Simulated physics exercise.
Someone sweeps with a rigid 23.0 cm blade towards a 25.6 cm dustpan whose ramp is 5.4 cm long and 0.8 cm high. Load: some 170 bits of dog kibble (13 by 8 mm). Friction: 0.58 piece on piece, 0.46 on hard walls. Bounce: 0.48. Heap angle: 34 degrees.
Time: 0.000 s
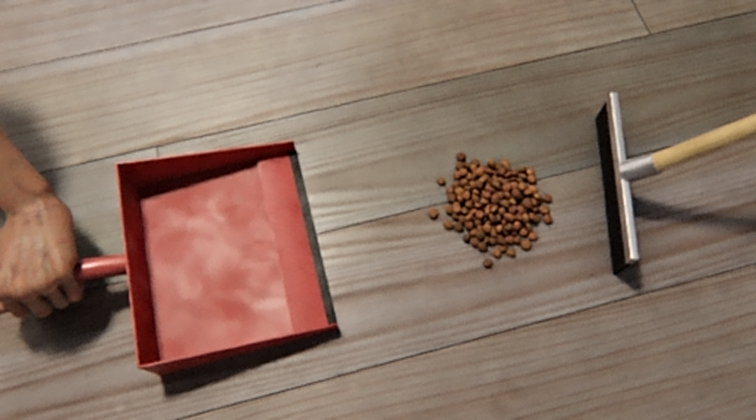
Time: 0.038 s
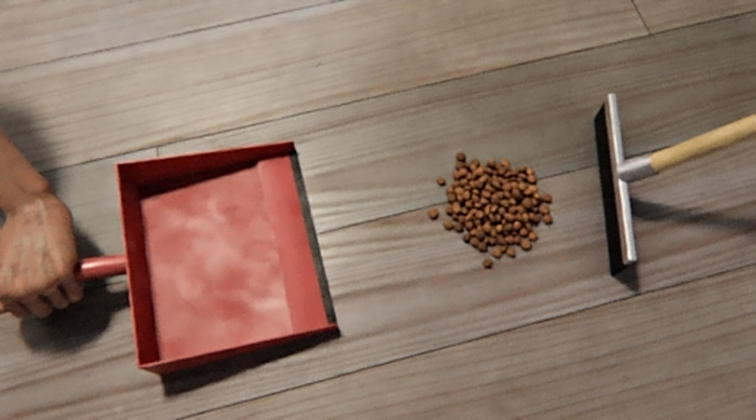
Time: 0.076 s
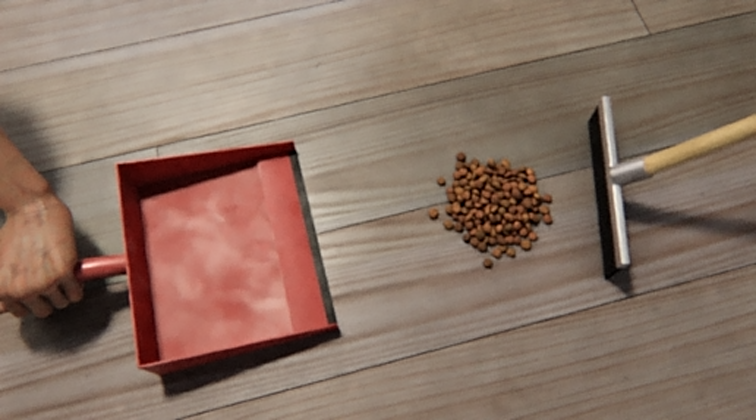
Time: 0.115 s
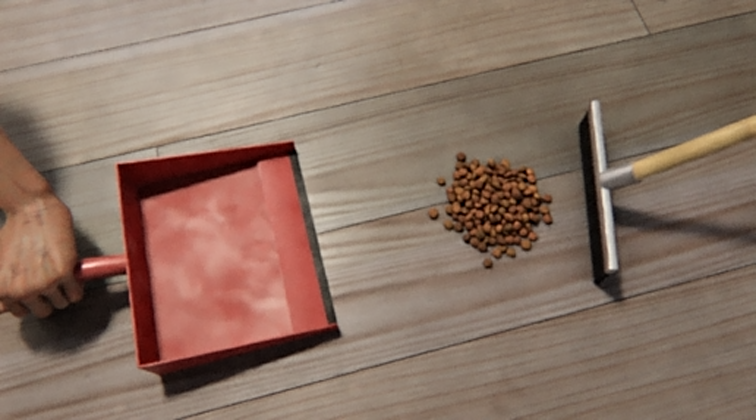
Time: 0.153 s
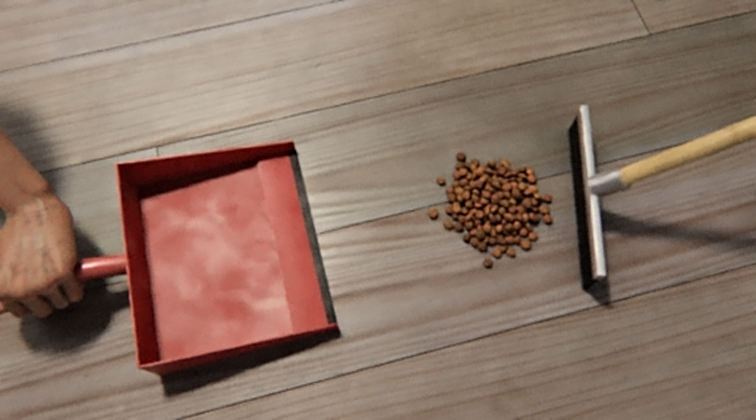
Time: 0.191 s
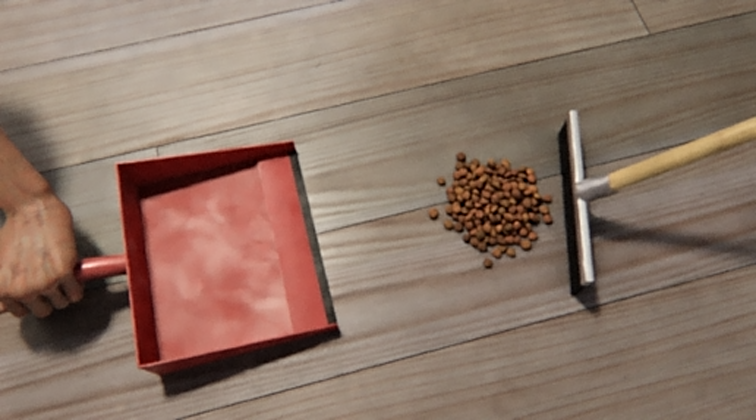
On a wooden floor, a squeegee-like blade slides left toward a still heap of brown kibble.
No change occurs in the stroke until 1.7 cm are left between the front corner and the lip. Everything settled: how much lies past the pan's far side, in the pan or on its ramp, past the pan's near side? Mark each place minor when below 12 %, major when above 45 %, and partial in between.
Far side - minor; pan - minor; near side - minor.
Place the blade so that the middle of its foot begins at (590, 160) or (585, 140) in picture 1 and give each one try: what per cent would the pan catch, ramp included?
Estimates: 5 percent and 10 percent.
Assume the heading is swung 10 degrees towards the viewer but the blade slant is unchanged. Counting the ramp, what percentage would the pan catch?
Estimate: 0 % in pan or on ramp.
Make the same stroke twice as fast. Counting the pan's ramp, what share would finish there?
It would be around 15 percent.
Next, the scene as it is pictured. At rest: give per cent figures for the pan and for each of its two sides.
The far side gets 0, the pan 0 and the near side 0.
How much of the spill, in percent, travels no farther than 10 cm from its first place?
Around 25 in a hundred.
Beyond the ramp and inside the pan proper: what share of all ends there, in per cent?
Estimate: Close to 0 per cent of the total.
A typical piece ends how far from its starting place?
I'd say close to 20 cm.
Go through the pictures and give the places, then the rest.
The first frame shows blade from (631, 259) to (611, 100), moved 0.0 cm, 0 of the pieces shifted so far; middle of the pieces at (494, 206); pan at (218, 258).
The second frame shows blade from (629, 260) to (609, 101), moved 0.3 cm, 0 of the pieces shifted so far; middle of the pieces at (494, 206).
The third frame shows blade from (622, 264) to (603, 104), moved 1.3 cm, 0 of the pieces shifted so far; middle of the pieces at (494, 206).
The fourth frame shows blade from (611, 269) to (593, 108), moved 2.9 cm, 0 of the pieces shifted so far; middle of the pieces at (494, 206).
The fifth frame shows blade from (599, 275) to (582, 113), moved 4.6 cm, 0 of the pieces shifted so far; middle of the pieces at (494, 206).
The sixth frame shows blade from (587, 281) to (571, 117), moved 6.3 cm, 0 of the pieces shifted so far; middle of the pieces at (494, 206); pan at (218, 258). The blade's pace is about 0.44 m/s, heading 11 degrees towards the viewer's side.
Then, at 0.50 s, middle of the blade 19 cm from the lip; 0 % over the lip, far side 0 %, near side 0 %.
Then, at 0.71 s, middle of the blade 10 cm from the lip; 0 % over the lip, far side 0 %, near side 0 %.
Then, at 1.03 s, middle of the blade 5 cm from the lip; 0 % over the lip, far side 0 %, near side 0 %.
At rest (1.3 s), far side 0 %, pan 0 %, near side 0 %, in front of the lip or behind the blade 95 %.
